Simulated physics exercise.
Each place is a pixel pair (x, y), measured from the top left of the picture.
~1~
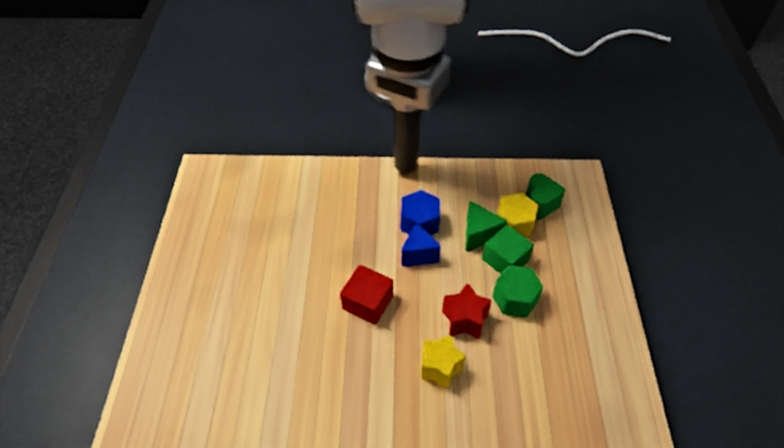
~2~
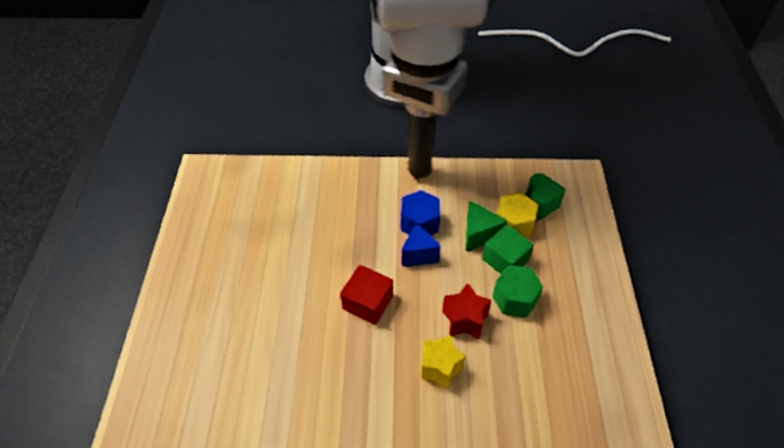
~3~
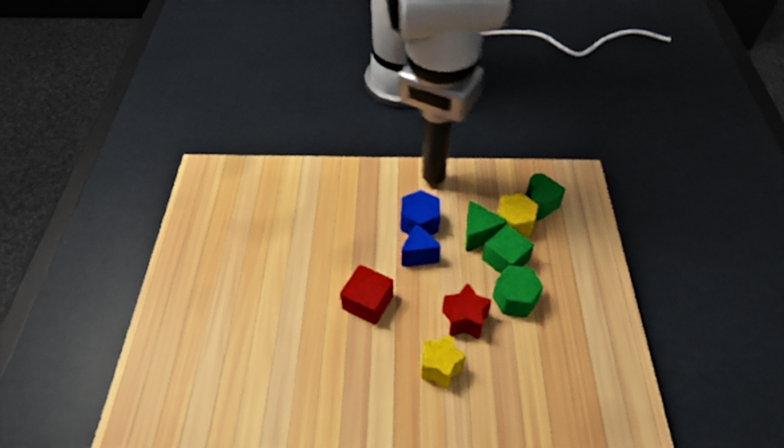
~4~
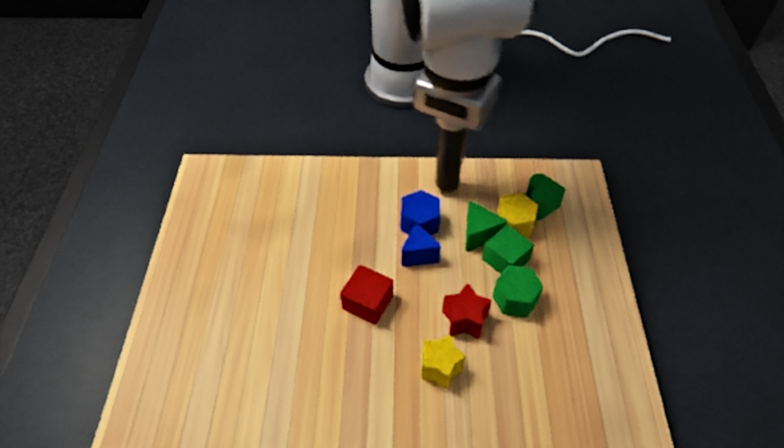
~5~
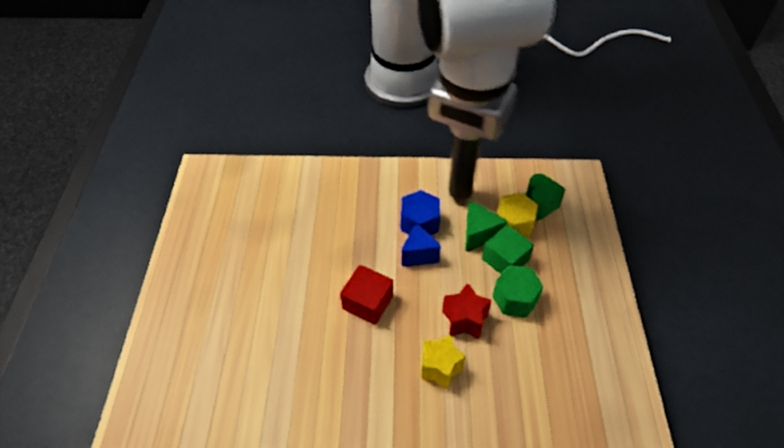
The video shows a robot arm with a dark rod moving steadily rightward and slightly downward along the top of a wooden board, nearing a green triangular block, while the red, blue, yellow and green blocks stay still.
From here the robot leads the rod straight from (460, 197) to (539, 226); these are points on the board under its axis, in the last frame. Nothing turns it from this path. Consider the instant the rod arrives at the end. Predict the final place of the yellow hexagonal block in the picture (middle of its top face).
The middle of its upper face should be somewhere near (555, 236).
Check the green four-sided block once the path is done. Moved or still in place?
Put simply, it stays right there.
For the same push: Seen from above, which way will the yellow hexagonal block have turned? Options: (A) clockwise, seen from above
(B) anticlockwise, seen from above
A: Clockwise, seen from above.
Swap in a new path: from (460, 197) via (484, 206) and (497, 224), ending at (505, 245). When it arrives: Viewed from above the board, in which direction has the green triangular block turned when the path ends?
The block spins clockwise.
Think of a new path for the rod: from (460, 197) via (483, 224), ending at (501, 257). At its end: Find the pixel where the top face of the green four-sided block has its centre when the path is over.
It comes to (530, 261).
The first path, step by step. One third of the way, rod (486, 201); nothing pushed yet.
Two thirds of the way, rod (513, 211); yellow hexagonal block (538, 222), turned 25° clockwise.
At the end, rod (540, 221); green triangular block still; green four-sided block still; yellow hexagonal block (555, 236), turned 65° clockwise; green heart (552, 187), turned 30° anticlockwise.
